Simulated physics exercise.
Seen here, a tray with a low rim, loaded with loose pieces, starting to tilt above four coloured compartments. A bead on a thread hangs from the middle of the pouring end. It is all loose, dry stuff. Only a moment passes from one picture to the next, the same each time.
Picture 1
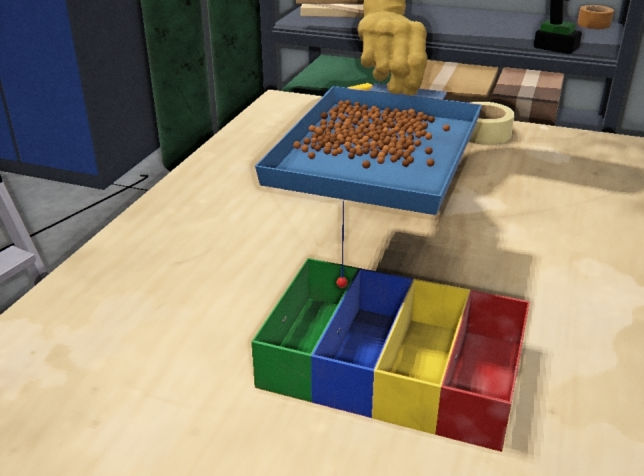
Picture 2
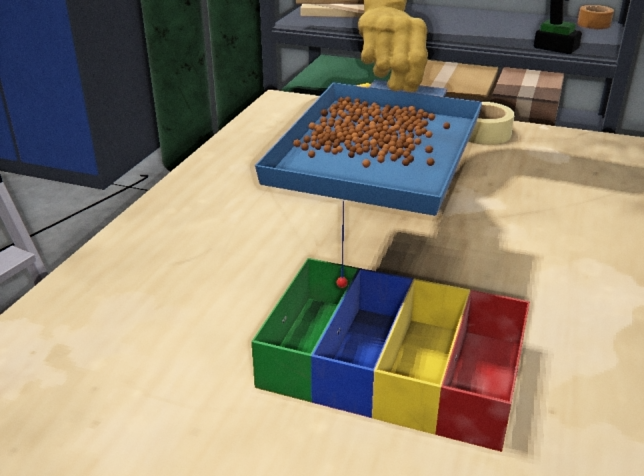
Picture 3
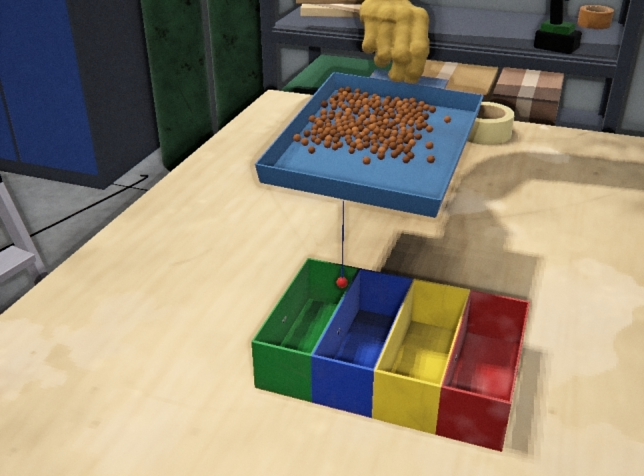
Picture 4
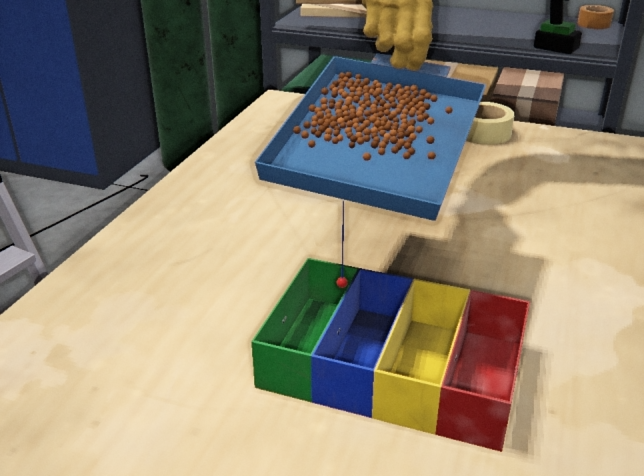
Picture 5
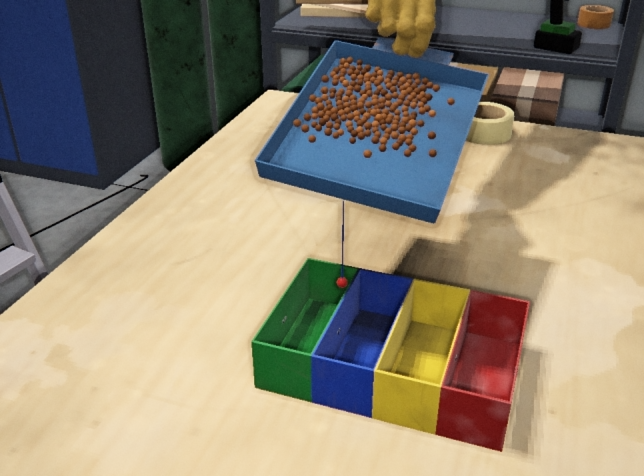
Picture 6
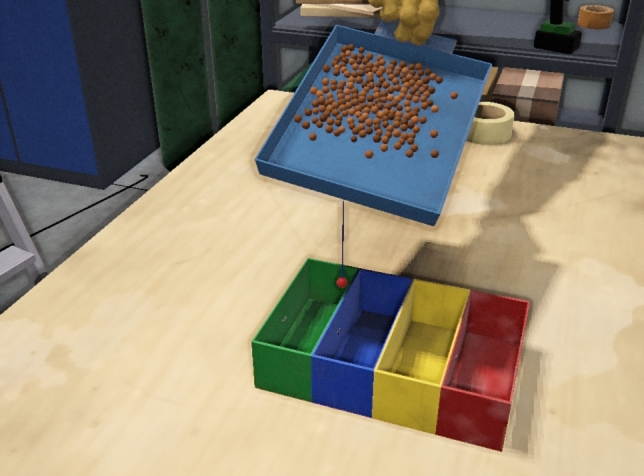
On a wooden table, a yellow hand behind a blue tray of small brown balls raised its far side, tilting it steadily steeper toward the green, blue, yellow and red compartments, right front corner lowest.
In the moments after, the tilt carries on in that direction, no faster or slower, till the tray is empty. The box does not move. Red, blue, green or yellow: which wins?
The yellow cell gets the most.
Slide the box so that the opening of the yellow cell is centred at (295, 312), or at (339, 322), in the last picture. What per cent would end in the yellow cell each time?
The first gives 0 %, the second 0 %.
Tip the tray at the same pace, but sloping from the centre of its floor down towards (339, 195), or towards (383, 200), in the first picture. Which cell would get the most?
The first try: The cell in green. The second: Yellow.
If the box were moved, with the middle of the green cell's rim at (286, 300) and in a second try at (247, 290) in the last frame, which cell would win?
In turn: The yellow cell; that red cell.
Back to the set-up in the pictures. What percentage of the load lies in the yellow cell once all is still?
It comes to 90 per cent or so.
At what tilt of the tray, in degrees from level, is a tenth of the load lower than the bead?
At about 65°.
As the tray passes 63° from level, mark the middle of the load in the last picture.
At about (412, 211).
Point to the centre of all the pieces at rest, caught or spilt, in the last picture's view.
Around (420, 369).
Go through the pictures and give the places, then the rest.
Corners of the pouring end at (259, 165) and (438, 194), level; middle of the load at (366, 132), cereal balls; bead on its thread at (342, 282); green cell at (282, 367); blue cell at (342, 382); yellow cell at (406, 398); red cell at (473, 414), in the first frame.
Corners of the pouring end at (259, 165) and (438, 195), level; middle of the load at (367, 130), in the second frame.
Corners of the pouring end at (259, 163) and (438, 198), tipped barely, lowest at the right corner; middle of the load at (367, 123), in the third frame.
Corners of the pouring end at (259, 161) and (438, 202), tipped a little, lowest at the right corner; middle of the load at (368, 114), in the fourth frame.
Corners of the pouring end at (259, 159) and (438, 206), tipped a little, lowest at the right corner; middle of the load at (369, 105), in the fifth frame.
Corners of the pouring end at (259, 158) and (438, 211), tipped clearly, lowest at the right corner; middle of the load at (370, 98), about two thirds on the move; green cell at (282, 367); blue cell at (342, 382); yellow cell at (406, 398); red cell at (473, 414), in the sixth frame.
Soon after the last picture, tray tipped steeply; most on the tray; a small part in the yellow cell; a stray few in the red cell; a stray few in the blue cell; a small part falling or outside the box.
A little later, tray tipped past a quarter turn; about a third on the tray; about half in the yellow cell; a stray few in the blue cell; a stray few in the red cell; a small part falling or outside the box.
Later still, tray tipped past a quarter turn; most in the yellow cell; a small part in the blue cell; a stray few in the red cell; a stray few falling or outside the box.
At rest, tray tipped past a quarter turn; most in the yellow cell; a small part in the blue cell; a stray few in the red cell; none in the green cell; a stray few outside the box.
